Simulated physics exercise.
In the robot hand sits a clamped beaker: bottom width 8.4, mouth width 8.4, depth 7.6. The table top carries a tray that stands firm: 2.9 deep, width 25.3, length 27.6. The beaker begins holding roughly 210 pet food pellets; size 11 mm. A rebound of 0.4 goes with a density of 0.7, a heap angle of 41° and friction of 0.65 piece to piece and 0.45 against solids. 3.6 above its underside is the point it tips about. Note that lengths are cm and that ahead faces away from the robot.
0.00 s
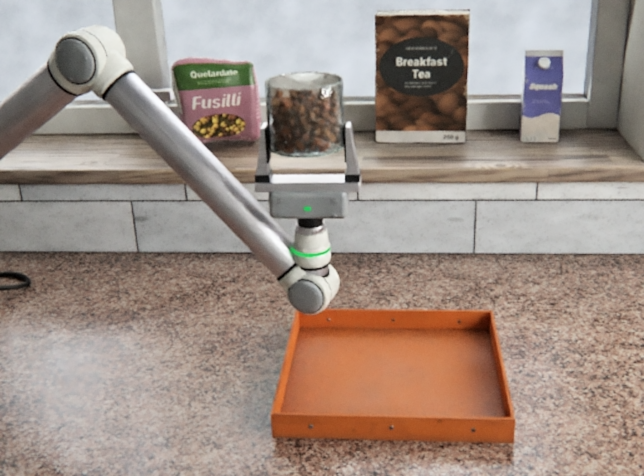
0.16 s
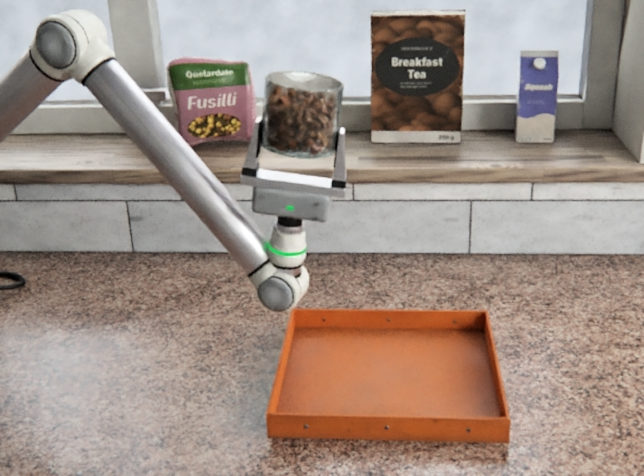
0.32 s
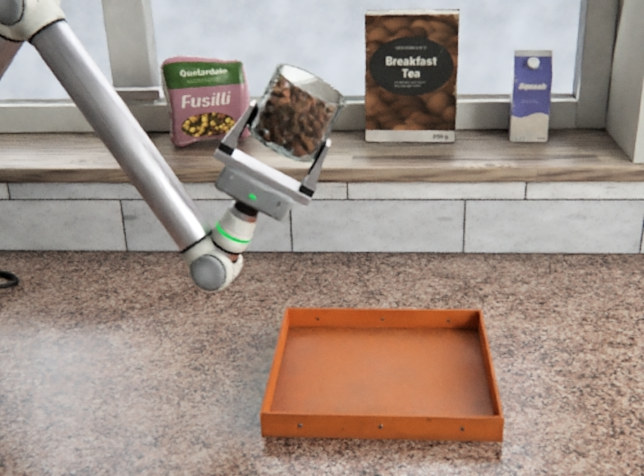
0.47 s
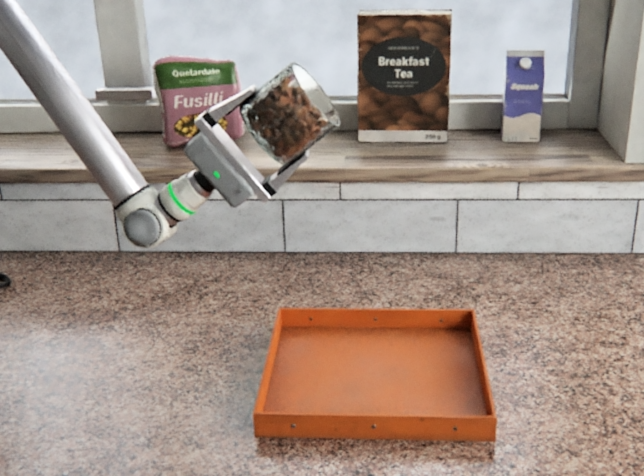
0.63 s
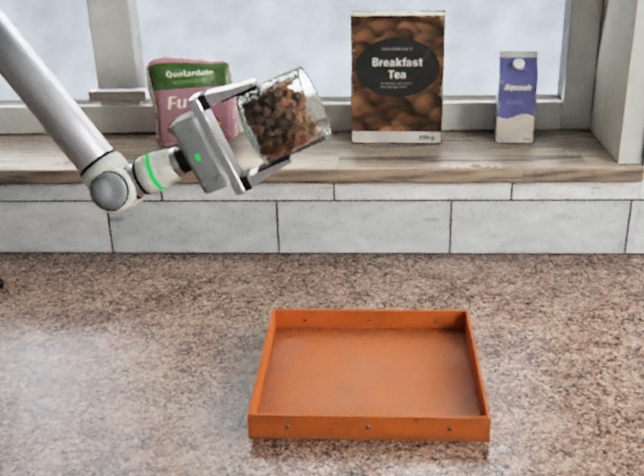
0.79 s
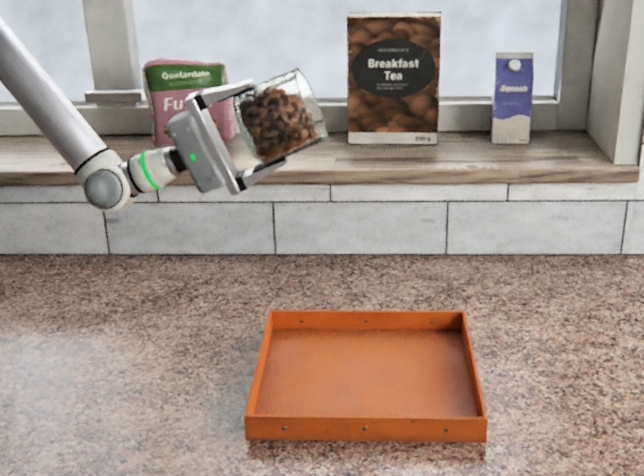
A robot arm holding a clear container of brown pellets starts with it upright in front of a windowsill, then swings its wrist leftward while tilting the container to the right. The tilt steepens until the container leans well over, then barely changes, the pellets still inside and the orange tray empty.
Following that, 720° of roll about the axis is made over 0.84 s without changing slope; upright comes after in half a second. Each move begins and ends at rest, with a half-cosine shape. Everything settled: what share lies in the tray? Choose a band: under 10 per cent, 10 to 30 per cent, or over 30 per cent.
Band: Under 10 per cent.
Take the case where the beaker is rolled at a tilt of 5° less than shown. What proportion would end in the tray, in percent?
In that case I'd expect around 0 per cent.
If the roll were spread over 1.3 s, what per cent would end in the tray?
Expected share: Some 5 %.
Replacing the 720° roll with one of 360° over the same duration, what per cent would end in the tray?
Roughly 5 percent, then.
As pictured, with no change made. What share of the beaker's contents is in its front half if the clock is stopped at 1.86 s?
That comes to around 50 per cent.
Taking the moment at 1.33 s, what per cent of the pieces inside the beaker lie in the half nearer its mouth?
35 per cent, roughly.
After 1.33 s, tipped 68°, highest piece 40 above the table; 209 in the beaker, 1 in the tray, 1 in flight or on a rim.
After 1.86 s, tipped 38°, highest piece 38 above the table; 207 in the beaker, 3 in the tray, 1 on the table or floor.
After 2.33 s, upright, highest piece 39 above the table; 207 in the beaker, 3 in the tray, 1 on the table or floor.
After 3.03 s, upright, highest piece 39 above the table; 207 in the beaker, 3 in the tray, 1 on the table or floor.
At rest, 207 in the beaker, 3 in the tray, 1 on the table or floor. That is 1 % in the tray.
